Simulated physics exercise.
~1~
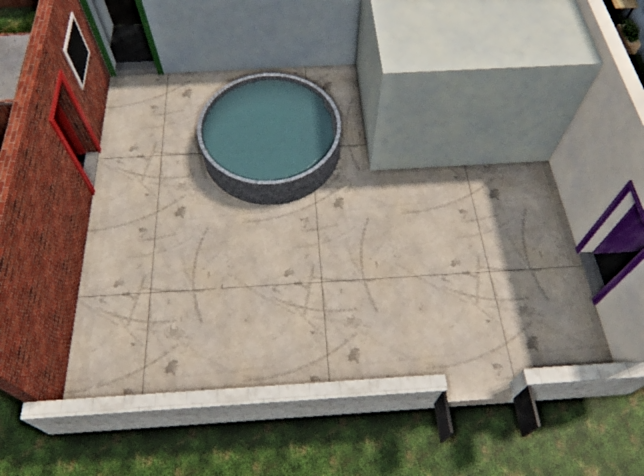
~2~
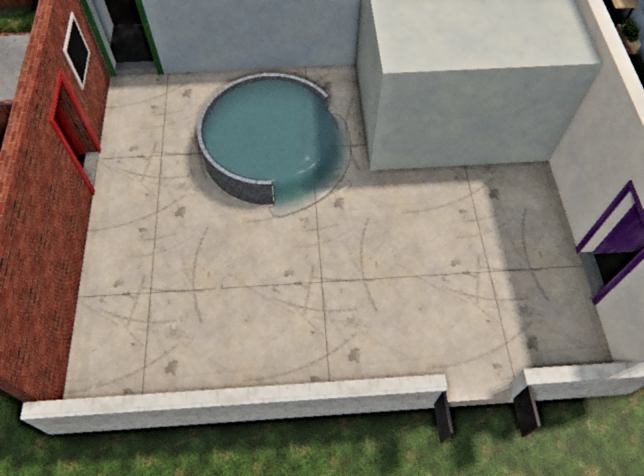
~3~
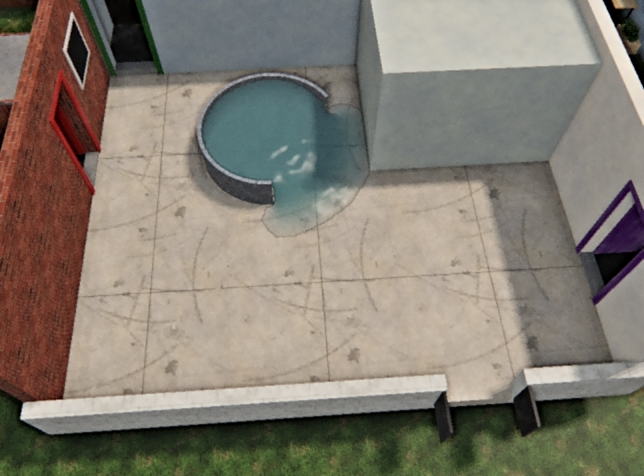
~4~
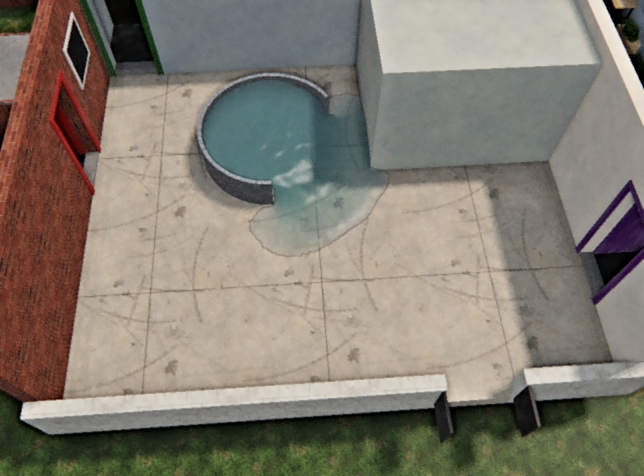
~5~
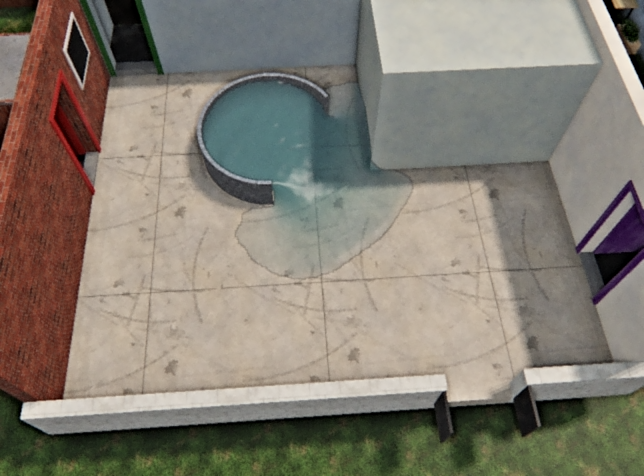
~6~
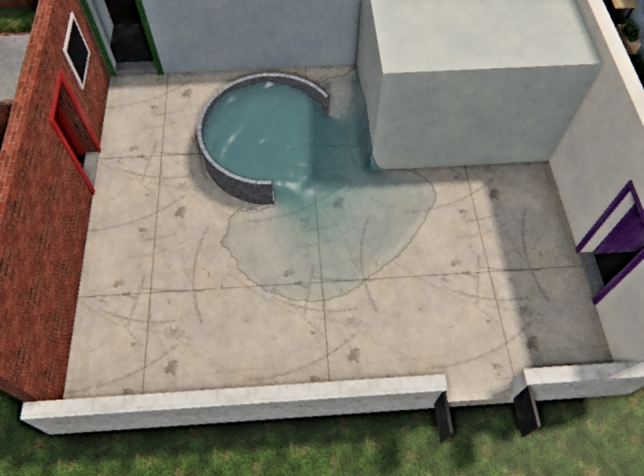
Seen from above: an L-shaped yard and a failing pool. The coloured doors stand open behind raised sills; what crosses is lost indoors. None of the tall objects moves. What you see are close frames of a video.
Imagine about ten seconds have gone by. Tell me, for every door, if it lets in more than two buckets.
In the end the purple door will top two buckets, the red door will not top two buckets, the green door will not top two buckets.
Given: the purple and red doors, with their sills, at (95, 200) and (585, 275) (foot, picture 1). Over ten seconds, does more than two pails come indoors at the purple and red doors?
Well, the purple comes up short, and the red tops the limit too.
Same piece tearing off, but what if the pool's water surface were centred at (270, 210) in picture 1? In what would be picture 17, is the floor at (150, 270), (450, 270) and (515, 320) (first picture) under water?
I'd call them still dry, watered and watered, in the order asked.
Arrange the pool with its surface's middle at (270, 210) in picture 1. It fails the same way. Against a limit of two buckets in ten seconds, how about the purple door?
Going door by door, the purple door tops the mark.
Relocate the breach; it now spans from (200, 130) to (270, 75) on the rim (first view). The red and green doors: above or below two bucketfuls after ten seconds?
One by one: Red ends up above; green ends up above.
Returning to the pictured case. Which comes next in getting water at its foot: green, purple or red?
The purple one.
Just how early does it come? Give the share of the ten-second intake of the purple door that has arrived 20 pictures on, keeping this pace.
Share at that point: Roughly 35 %.
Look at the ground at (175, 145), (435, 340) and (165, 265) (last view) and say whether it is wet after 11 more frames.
Taking them as listed, they are spared, waterlogged and spared.
A moment on, water covers 35 % of the floor; the purple door not reached, the red door not reached, the green door not reached.
Next, water covers 50 % of the floor; the purple door wet at the sill, nothing in, the red door not reached, the green door not reached.
Then, water covers 65 % of the floor; the purple door over two buckets in, the red door not reached, the green door wet at the sill, nothing in.
Later, water covers 80 % of the floor; the purple door over two buckets in, the red door wet at the sill, nothing in, the green door wet at the sill, nothing in.
In the end, water covers 95 % of the floor; the purple door over two buckets in, the red door wet at the sill, nothing in, the green door wet at the sill, nothing in.
